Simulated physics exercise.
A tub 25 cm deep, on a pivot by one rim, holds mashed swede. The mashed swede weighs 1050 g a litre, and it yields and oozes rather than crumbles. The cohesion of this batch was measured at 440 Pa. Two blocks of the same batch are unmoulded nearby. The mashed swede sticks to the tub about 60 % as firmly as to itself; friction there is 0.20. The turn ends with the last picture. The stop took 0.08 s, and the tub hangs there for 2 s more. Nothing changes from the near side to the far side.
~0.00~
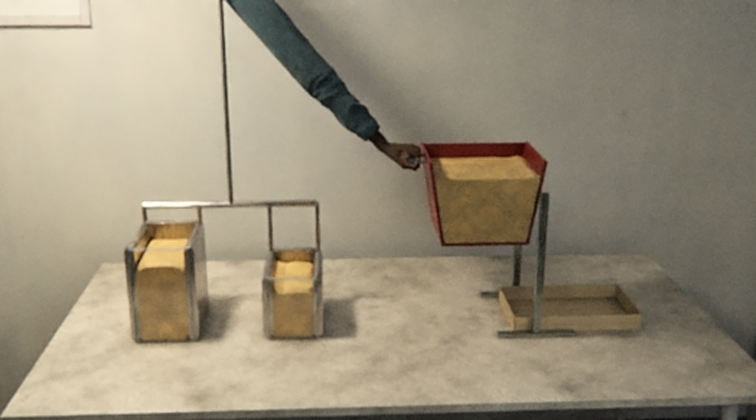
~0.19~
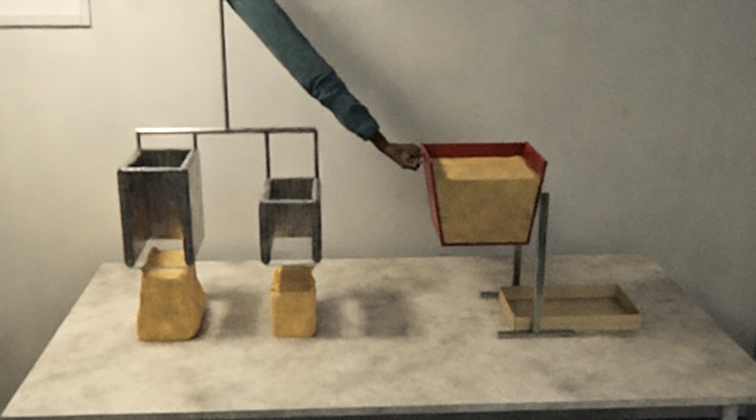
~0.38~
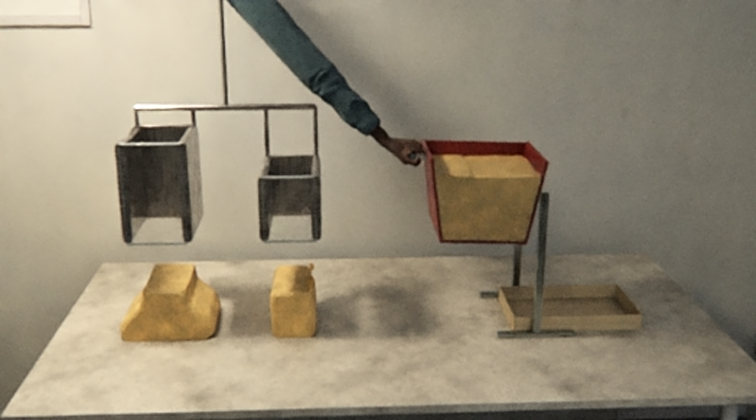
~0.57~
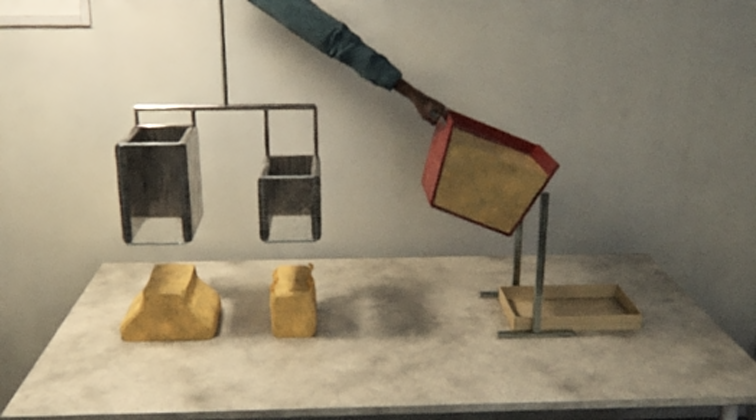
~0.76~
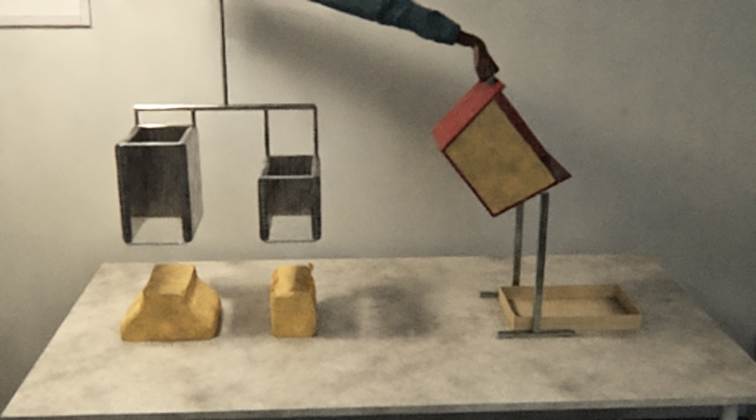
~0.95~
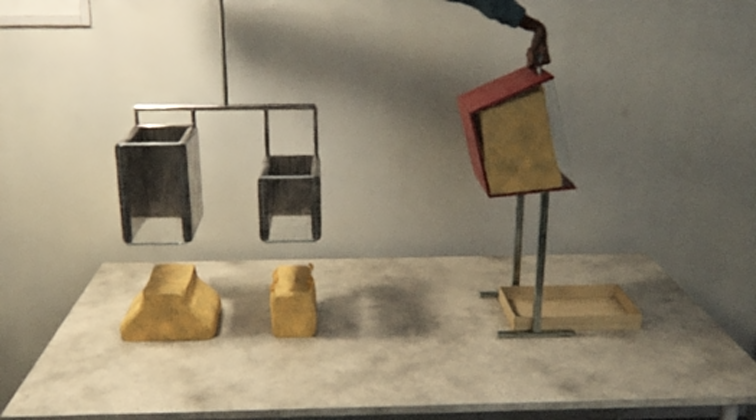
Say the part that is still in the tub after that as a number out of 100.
Expect roughly 59 %.
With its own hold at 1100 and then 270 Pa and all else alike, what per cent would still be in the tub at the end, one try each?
In turn about 100 %, 45 %.
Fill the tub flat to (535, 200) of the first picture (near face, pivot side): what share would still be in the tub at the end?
In that case some 100 per cent.
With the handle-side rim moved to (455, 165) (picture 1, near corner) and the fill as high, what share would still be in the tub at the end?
In that case some 100 per cent.
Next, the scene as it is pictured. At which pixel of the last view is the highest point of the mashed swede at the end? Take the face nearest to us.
At about (541, 145).
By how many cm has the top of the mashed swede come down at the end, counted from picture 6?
Roughly 15 cm.
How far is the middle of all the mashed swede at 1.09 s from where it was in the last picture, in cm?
Some 4 cm.
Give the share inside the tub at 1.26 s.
Near 75 %.
After 1.09 s, the tub is at 75 degrees and holds 97 %.
After 1.26 s, the tub is at 75 degrees and holds 76 %.
After 1.43 s, the tub is at 75 degrees and holds 63 %.
After 1.60 s, the tub is at 75 degrees and holds 59 %.
After 2.95 s, at the end, the tub is at 75 degrees and holds 59 %.
